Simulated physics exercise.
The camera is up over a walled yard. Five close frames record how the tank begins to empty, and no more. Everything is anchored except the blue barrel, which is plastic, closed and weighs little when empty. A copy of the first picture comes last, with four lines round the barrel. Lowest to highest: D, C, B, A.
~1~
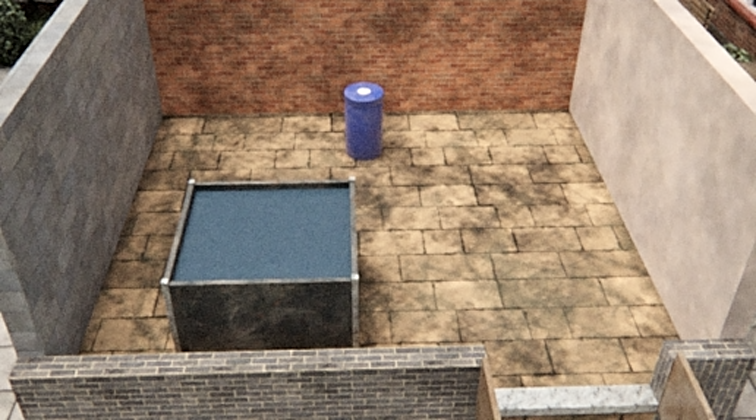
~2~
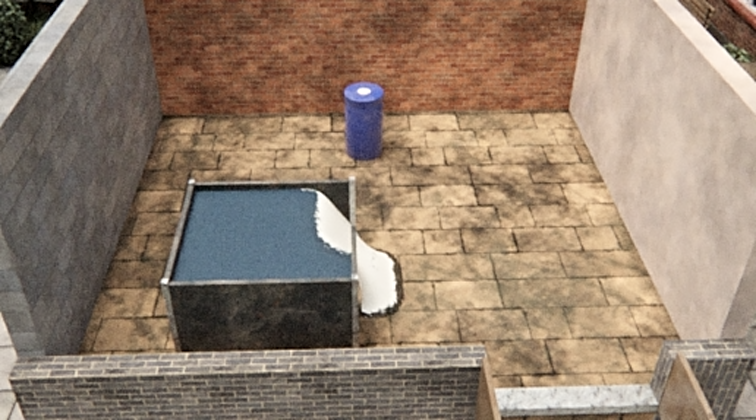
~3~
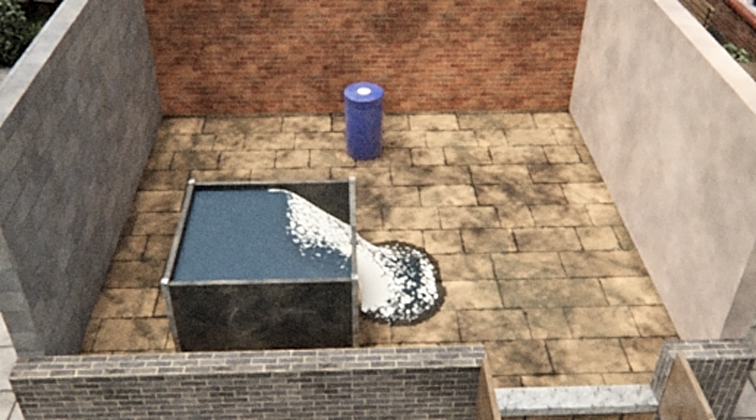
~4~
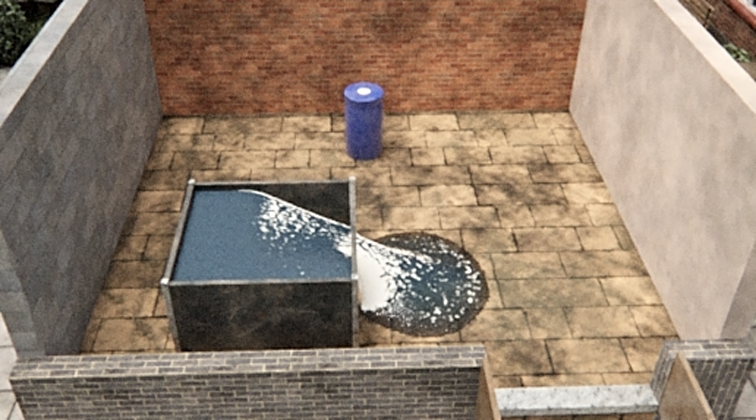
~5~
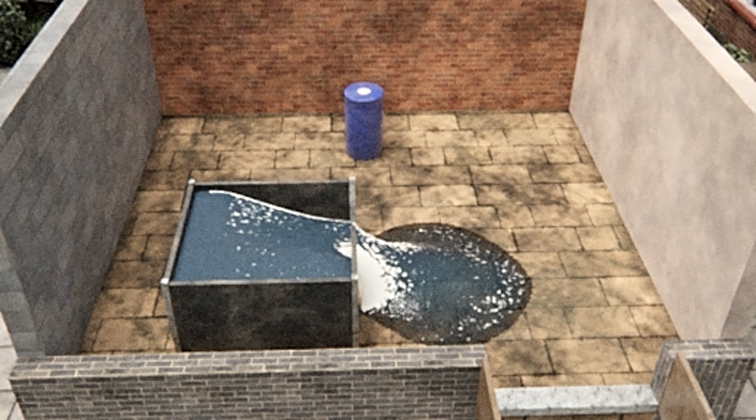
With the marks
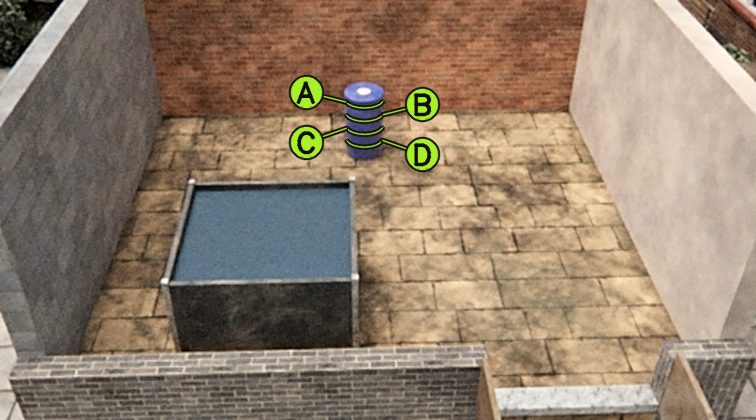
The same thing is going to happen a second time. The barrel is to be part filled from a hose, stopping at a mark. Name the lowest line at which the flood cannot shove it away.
D is the one.
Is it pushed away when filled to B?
No, not at all.
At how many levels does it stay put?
All of the four.
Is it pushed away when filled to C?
No, that is safe.
In lime, A at (364, 108); B at (364, 121); C at (365, 134); D at (365, 147); from the bottom up D, C, B, A.
For mark A, it does not move.
For mark B, it does not move.
For mark C, it does not move.
For mark D, it does not move.
